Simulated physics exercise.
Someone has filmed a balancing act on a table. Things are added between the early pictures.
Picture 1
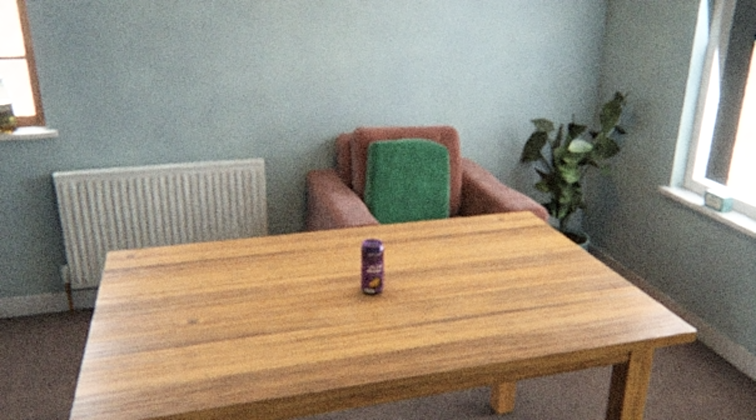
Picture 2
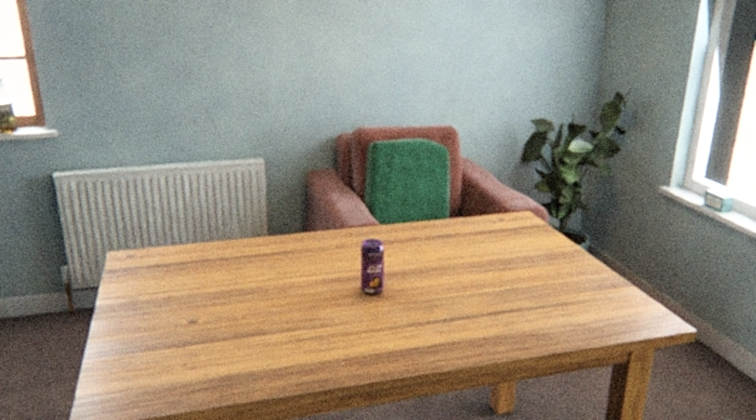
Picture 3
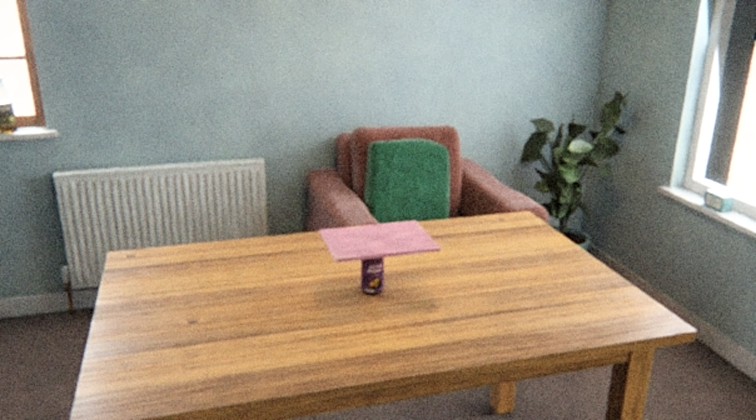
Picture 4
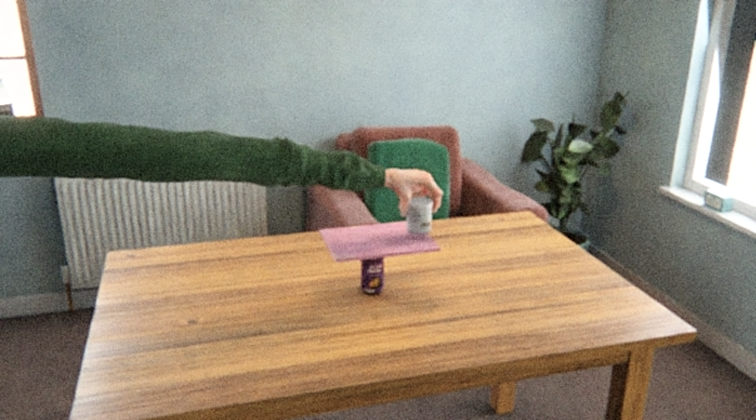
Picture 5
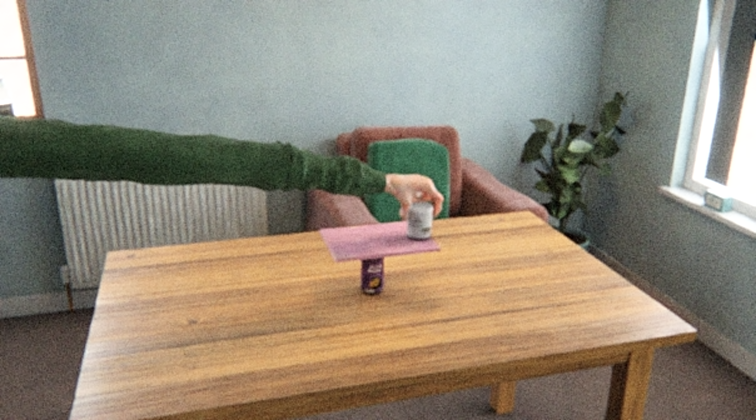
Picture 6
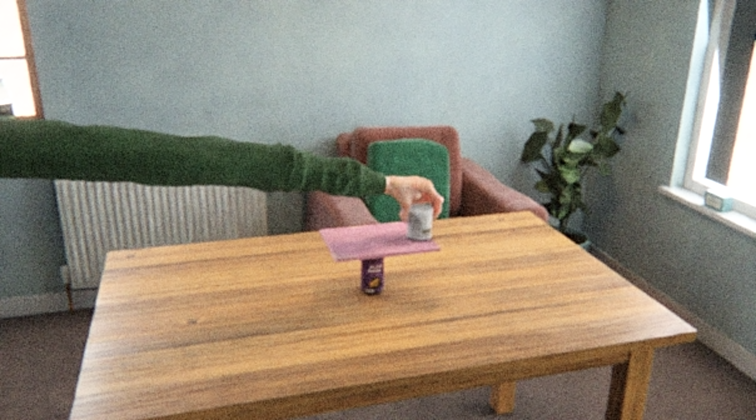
On a wooden table, a purple can stood alone before a flat pink board appeared on top of it, and then a green-sleeved arm lowered a white tin onto the board's right side, keeping hold.
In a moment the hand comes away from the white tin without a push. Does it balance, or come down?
The stack gives way.
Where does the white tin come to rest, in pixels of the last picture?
Near (466, 274).
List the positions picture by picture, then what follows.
In the first picture, the last thing is not in view yet; purple can (372, 267).
In the second picture, the last thing is not in view yet; purple can (372, 267).
In the third picture, the last thing is not in view yet; purple can (372, 267).
The fourth picture shows coming down; white tin (419, 215); purple can (372, 267).
The fifth picture shows set down, still held; white tin (420, 220); purple can (372, 267).
The sixth picture shows set down, still held; white tin (419, 222); purple can (372, 267).
Then, 0.30 s after the last picture, white tin now fallen; pink board tipped 58° from how it was.
Then, 0.50 s after the last picture, pink board now fallen.
Then, 0.70 s after the last picture, purple can slid a little.
At rest, fallen, pink board and white tin; purple can in place. Seen from the same camera at the end, white tin near (467, 274). The stack loses its balance.
